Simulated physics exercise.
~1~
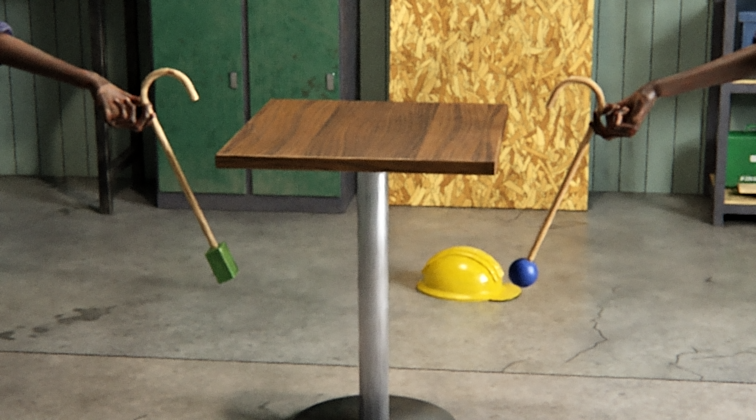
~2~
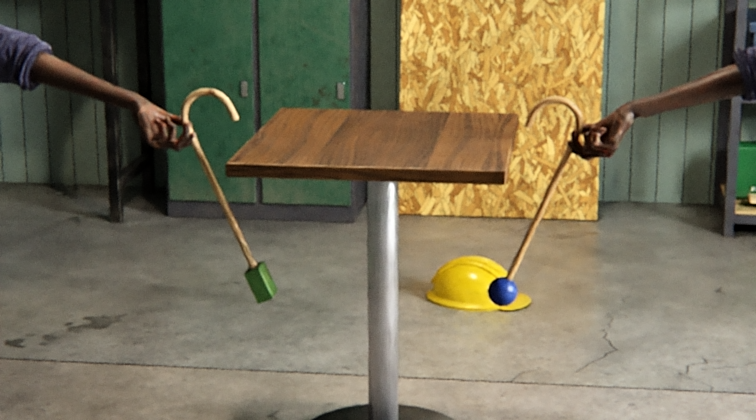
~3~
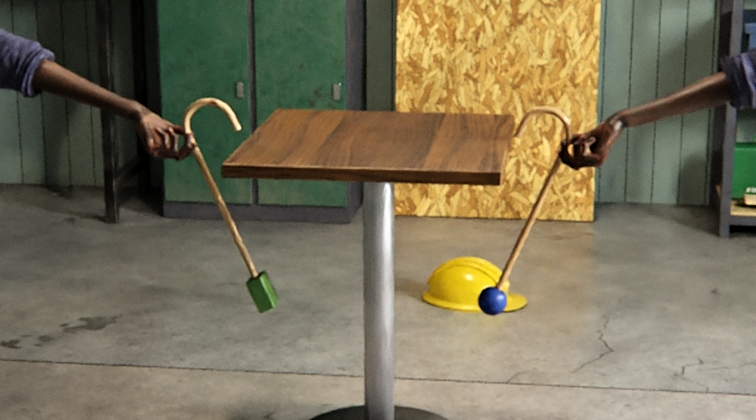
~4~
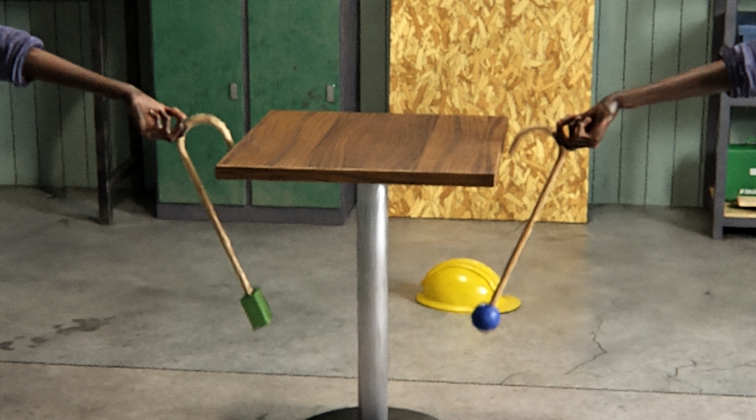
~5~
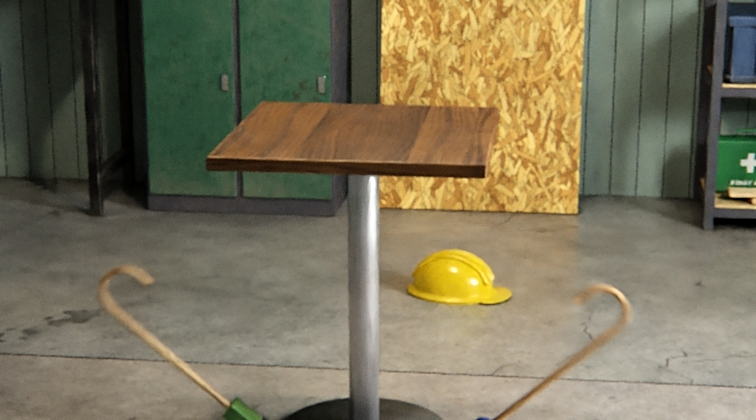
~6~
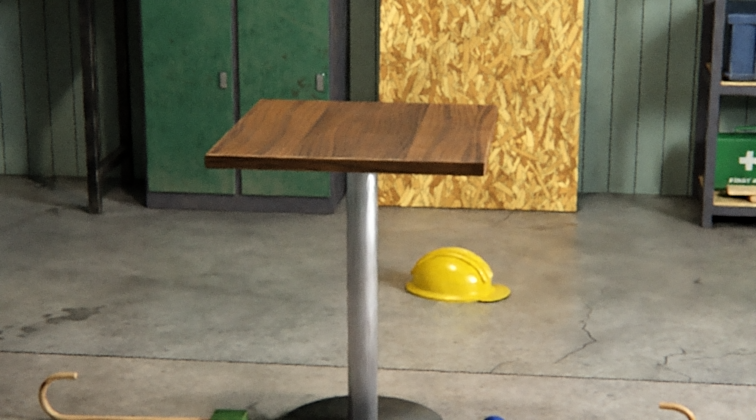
Two crook-handled sticks, one green-ended and one blue-ended, being held to opposite table edges by two hands, then falling to the floor.
